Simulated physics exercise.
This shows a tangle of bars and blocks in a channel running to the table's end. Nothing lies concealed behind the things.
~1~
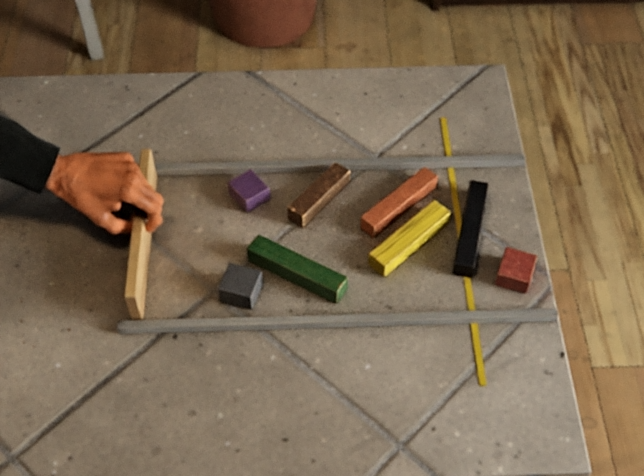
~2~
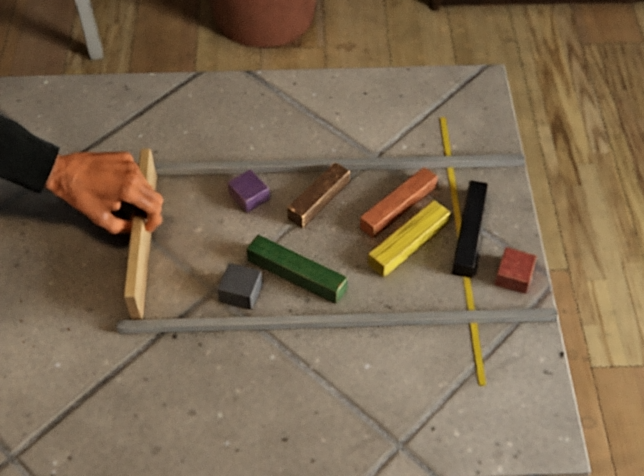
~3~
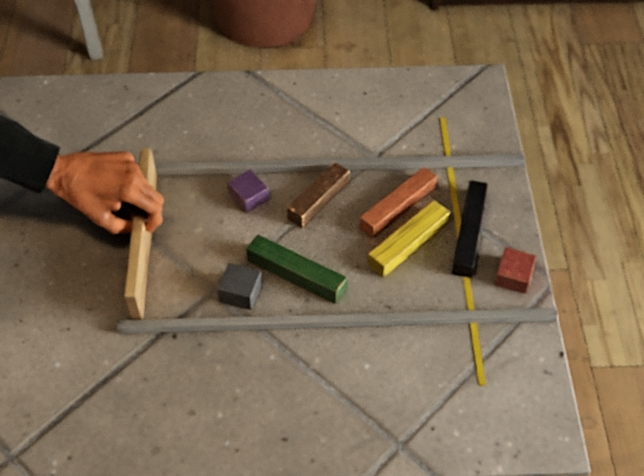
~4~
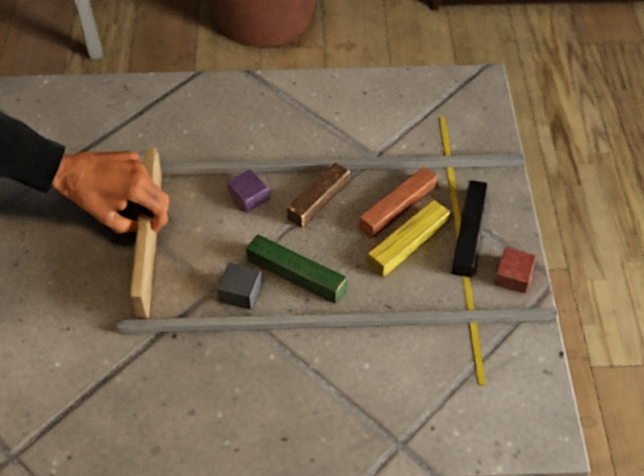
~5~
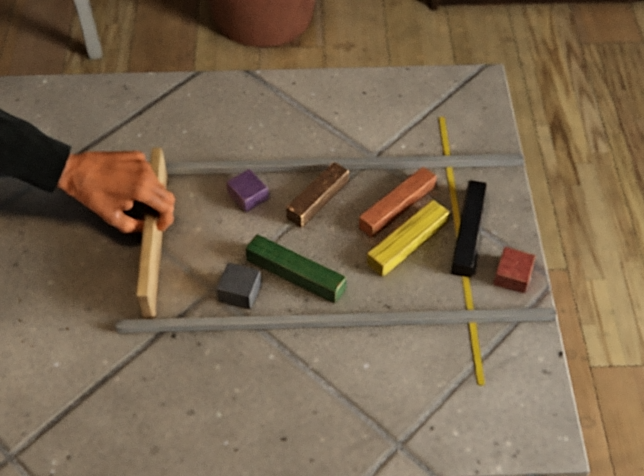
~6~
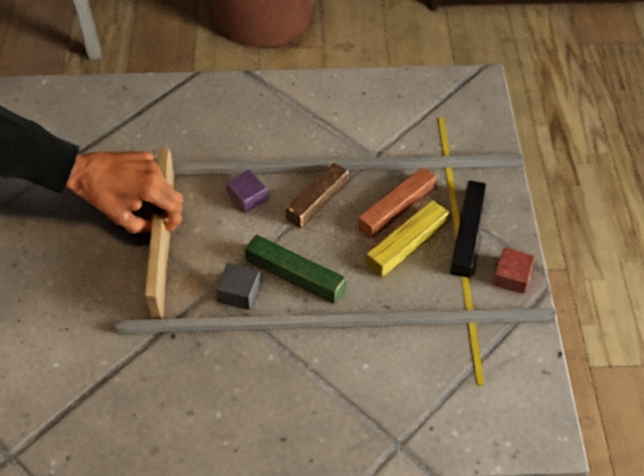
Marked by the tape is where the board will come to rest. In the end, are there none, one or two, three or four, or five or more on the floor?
The push clears off a single one or two.
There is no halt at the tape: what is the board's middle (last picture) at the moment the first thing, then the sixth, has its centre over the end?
At (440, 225) for the first, at (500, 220) for the sixth.
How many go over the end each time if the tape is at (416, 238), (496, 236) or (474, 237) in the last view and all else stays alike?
Try by try, 0, 4 and 3.
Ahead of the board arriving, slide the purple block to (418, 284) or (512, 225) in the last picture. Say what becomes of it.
First place: It does not drop; second place: It goes off the edge.
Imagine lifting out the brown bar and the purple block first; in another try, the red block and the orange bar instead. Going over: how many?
Result: 1, then 0.
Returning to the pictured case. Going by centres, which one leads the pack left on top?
It's the yellow stick.
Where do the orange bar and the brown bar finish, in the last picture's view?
The orange bar settles near (515, 206); as for the brown bar, near (496, 198).
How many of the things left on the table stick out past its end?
Looks like 2 of them.
Soon after, none off yet; red block at rest near (514, 270); black stick at rest near (469, 227); yellow stick at rest near (408, 238).
After that, none off yet; red block at rest near (514, 270); black stick at rest near (470, 227); yellow stick displaced a little near (444, 221).
In the end, the number that fall off is one or two; gone, black stick and red block.
